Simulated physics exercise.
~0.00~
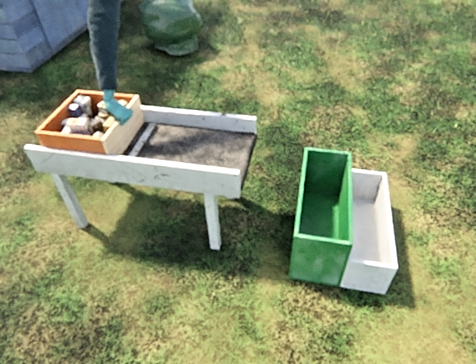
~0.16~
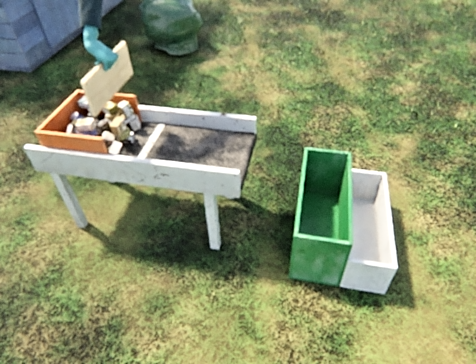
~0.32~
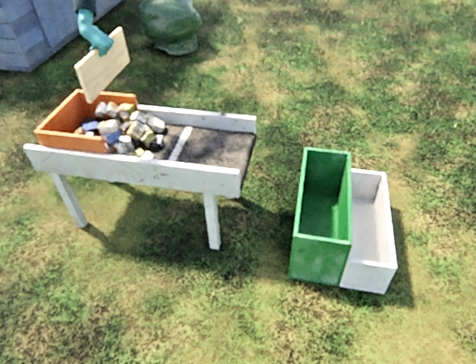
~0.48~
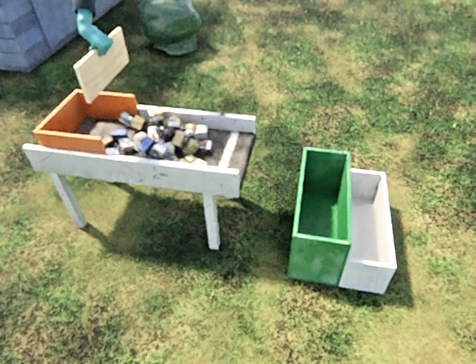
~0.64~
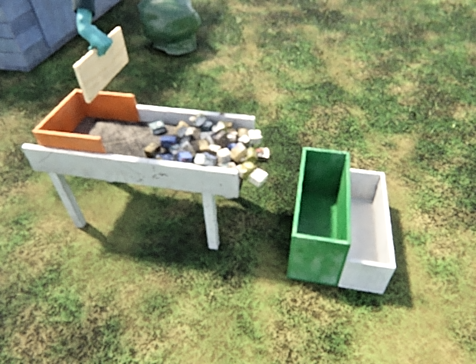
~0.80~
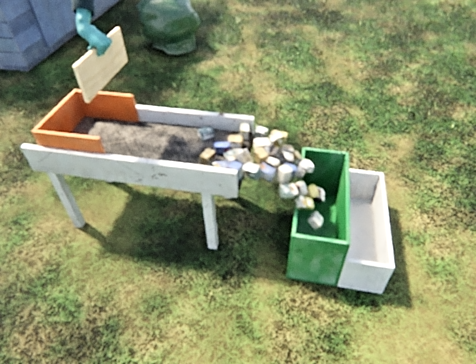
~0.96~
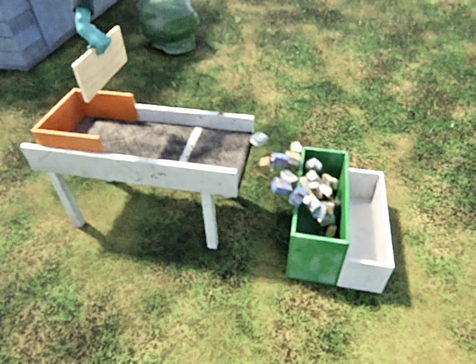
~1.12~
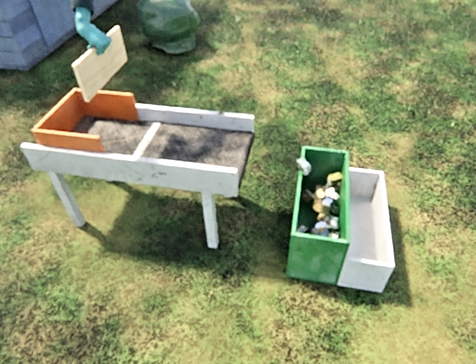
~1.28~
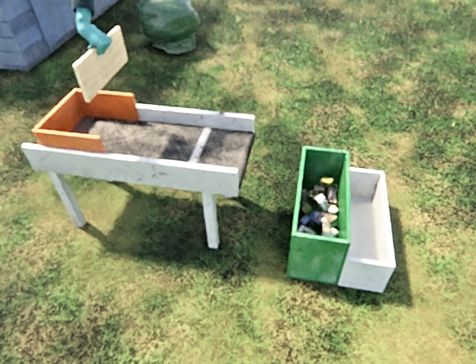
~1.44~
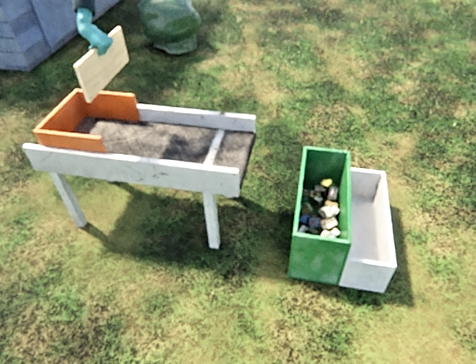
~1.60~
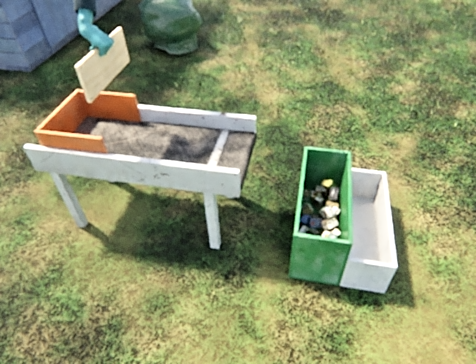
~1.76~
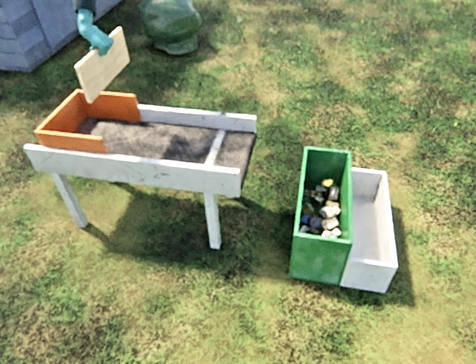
At the start, small cartons sit in an orange pen on a raised belt over grass, with a green tote and a white box standing to the right. A teal arm lifts the pale gate out of the pen and holds it above. The cartons spread out as the belt carries them right, a white stripe moving along too. They reach the end and spill off in a loose stream, dropping toward the green tote. The last ones tumble in while the emptied belt runs on, and finally the cartons rest in the green tote, with the white box empty.
